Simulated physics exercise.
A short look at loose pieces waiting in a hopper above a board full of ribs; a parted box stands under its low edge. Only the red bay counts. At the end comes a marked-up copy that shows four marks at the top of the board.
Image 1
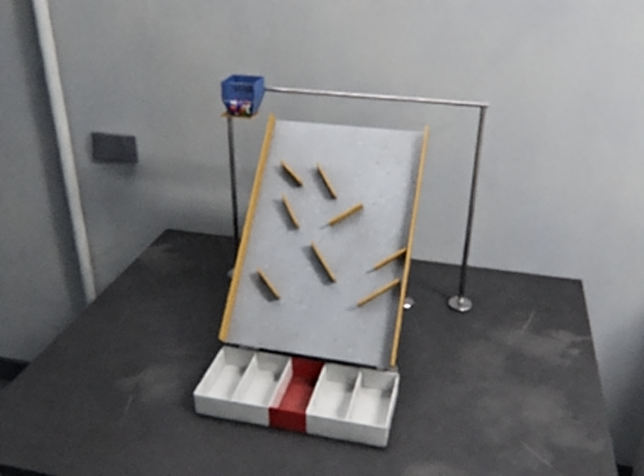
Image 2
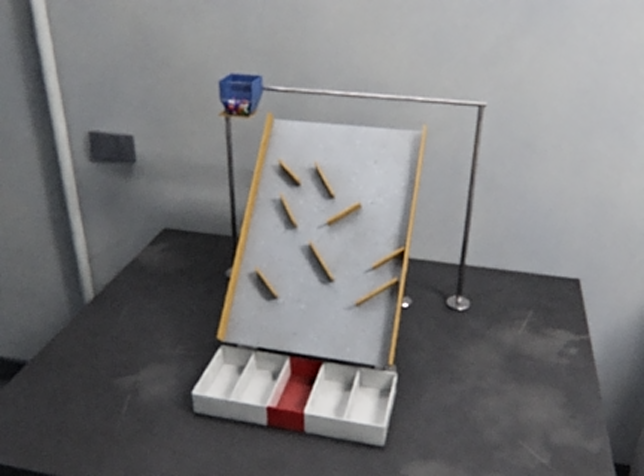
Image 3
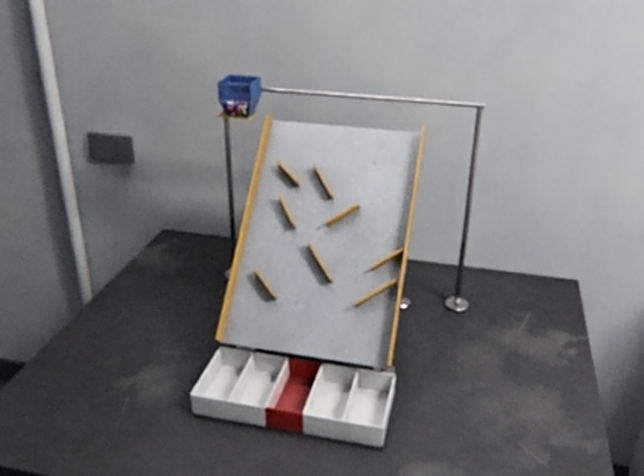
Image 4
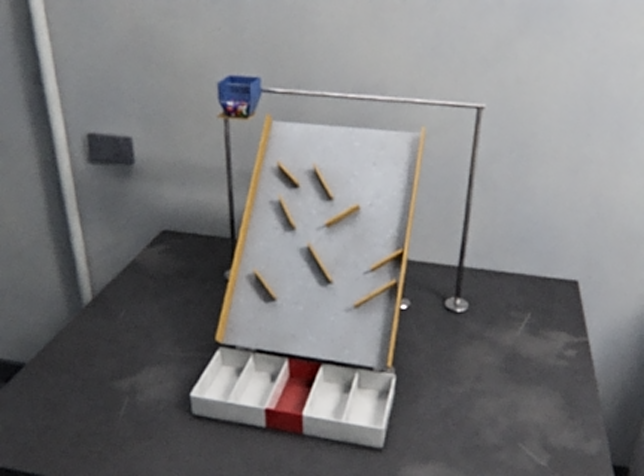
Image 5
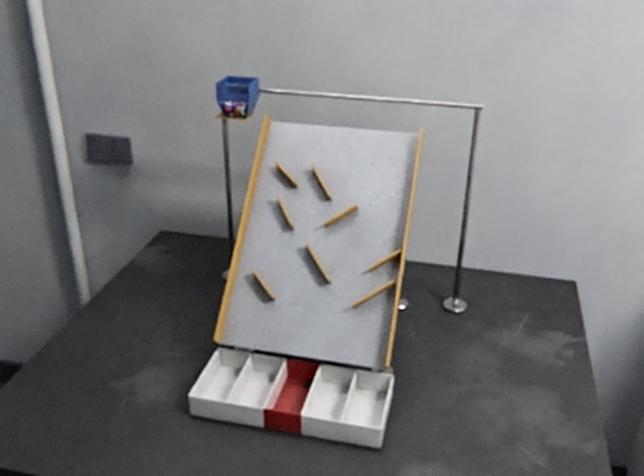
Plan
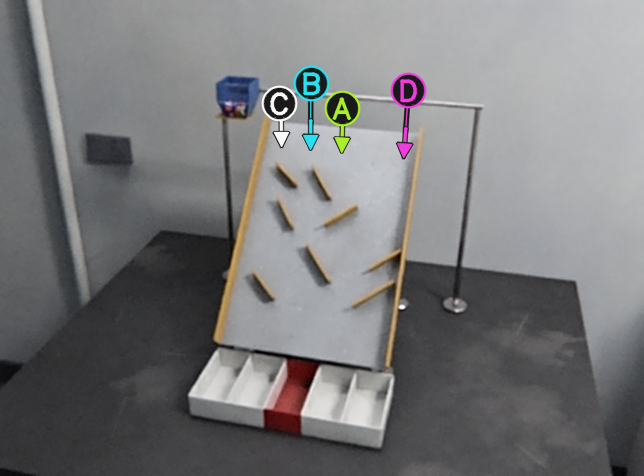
On a dark table by a grey wall, a blue hopper of small colourful pieces sat above a sloped, ribbed board and a white box with a red middle bay, and nothing moved except the view, slightly.
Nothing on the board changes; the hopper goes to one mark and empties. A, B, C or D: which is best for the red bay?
It is D.
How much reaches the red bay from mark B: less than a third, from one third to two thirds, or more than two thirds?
It is less than a third.
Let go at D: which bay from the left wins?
The third from the left.
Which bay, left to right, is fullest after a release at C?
The first.
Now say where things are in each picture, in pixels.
In the first frame, hopper at (245, 108), jelly beans, door shut.
In the second frame, ribs (279, 159) to (299, 181), (315, 162) to (333, 194), (280, 193) to (295, 223).
In the third frame, ribs (325, 222) to (359, 203), (308, 241) to (331, 279), (371, 267) to (403, 249).
In the fourth frame, ribs (254, 269) to (274, 296), (354, 305) to (396, 280).
In the fifth frame, red bay at (283, 420), number 3 of 5 from the left.
On the marked copy, mark A meets the board at (341, 147); mark B meets the board at (310, 144); mark C meets the board at (281, 141); mark D meets the board at (404, 152).
With A, about a quarter in the red bay, about two thirds in other bays.
With B, about a quarter in the red bay, most in other bays.
With C, a small part in the red bay, most in other bays, a stray few held on the board, a small part outside the box.
With D, most in the red bay, about a quarter in other bays.
